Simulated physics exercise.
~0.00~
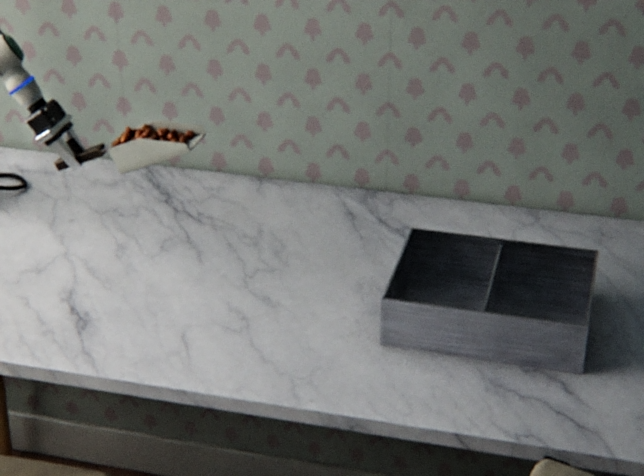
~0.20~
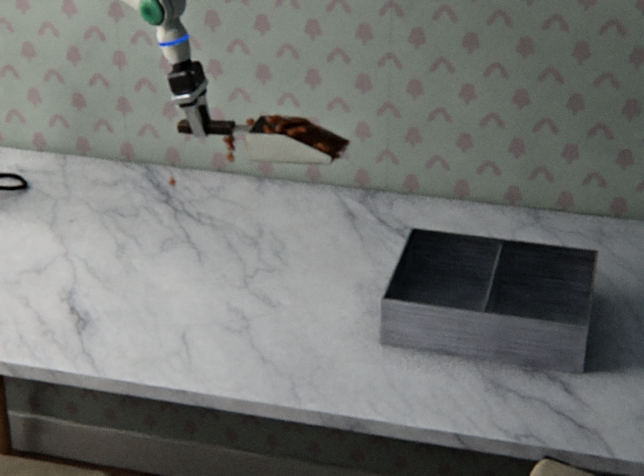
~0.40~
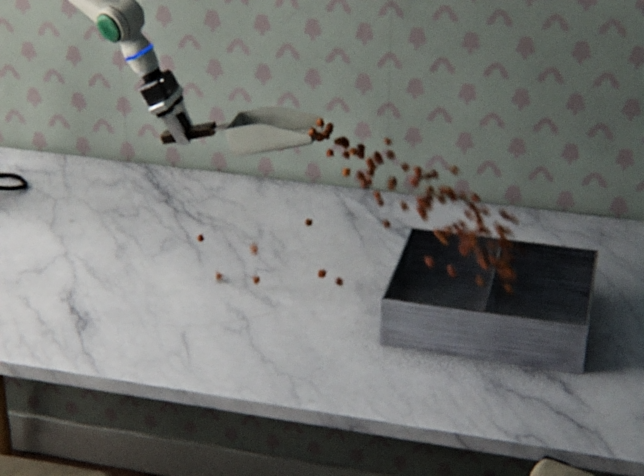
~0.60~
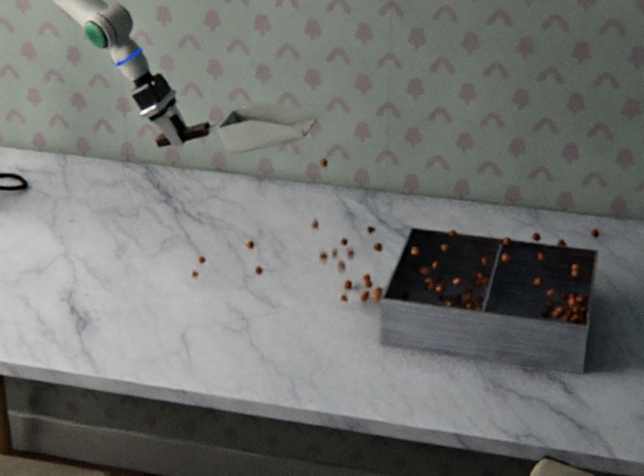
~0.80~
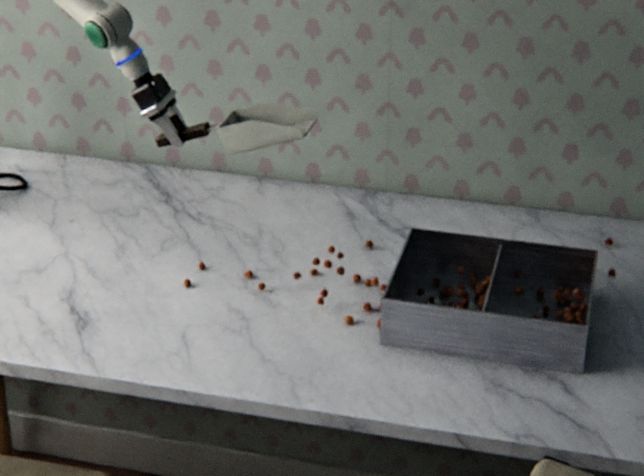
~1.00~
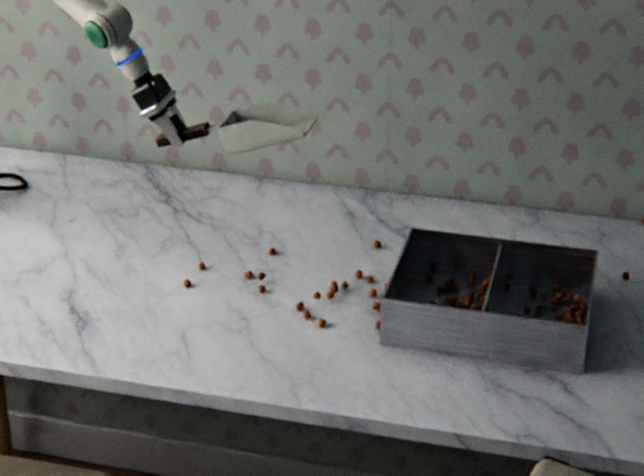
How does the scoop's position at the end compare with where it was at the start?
At the start the scoop was near the left side, and by the end it was farther to the right, closer to the divided box and still held above the counter.
